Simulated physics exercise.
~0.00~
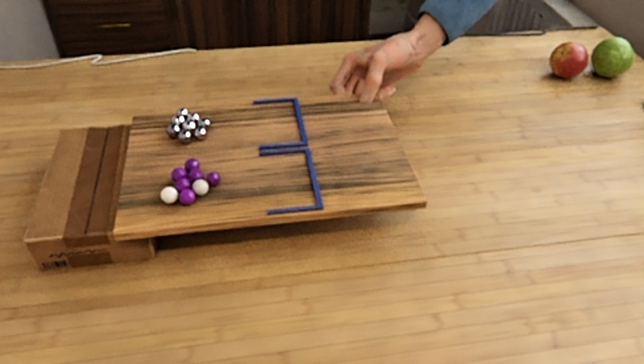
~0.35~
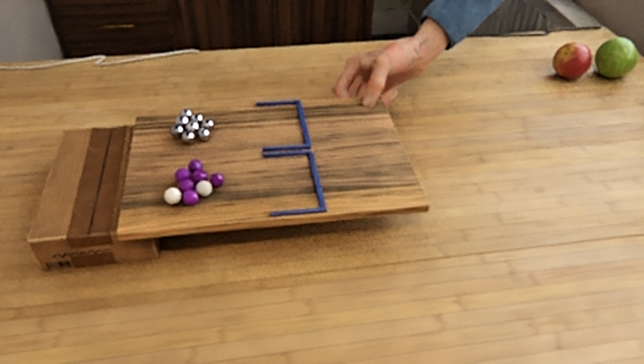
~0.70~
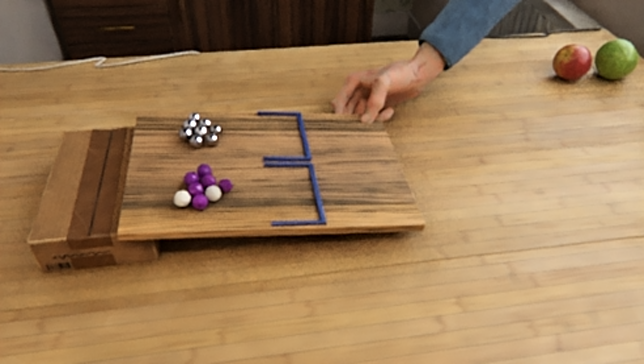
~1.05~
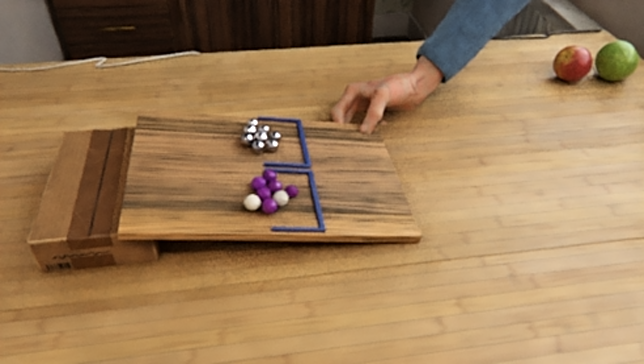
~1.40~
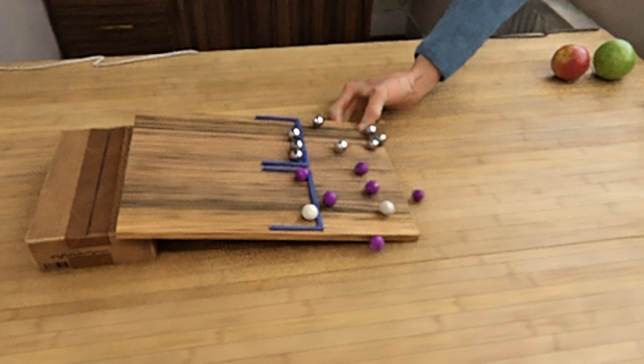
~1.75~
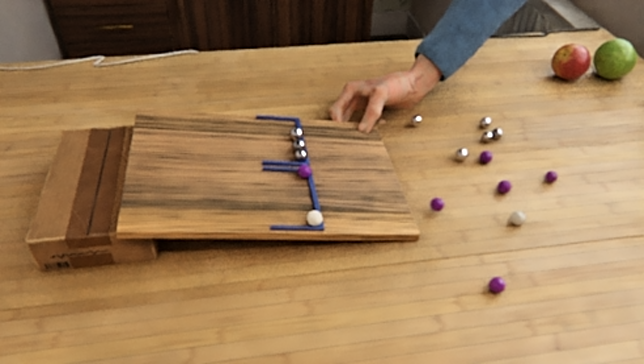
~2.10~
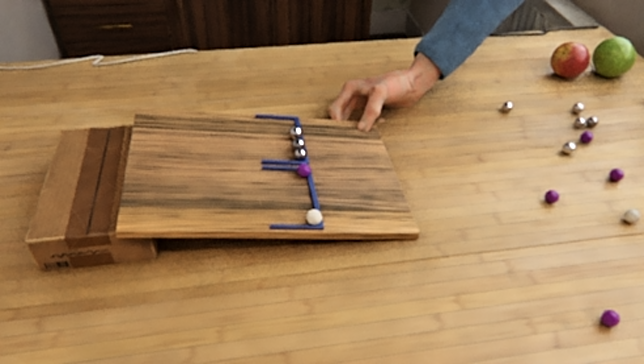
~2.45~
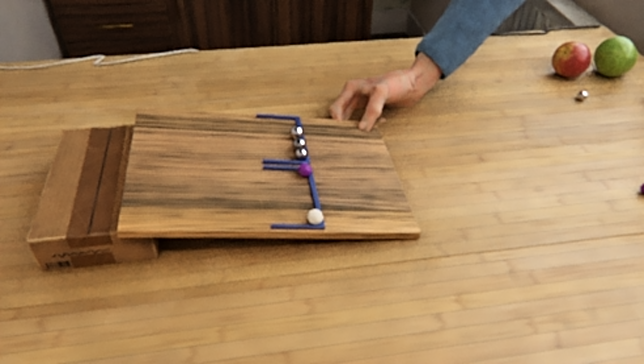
Two clusters of little balls, one silvery and one purple and white, slid down a wooden board as a hand lowered its right end, then scattered over the blue bars and rolled right across the table, leaving a few caught behind.
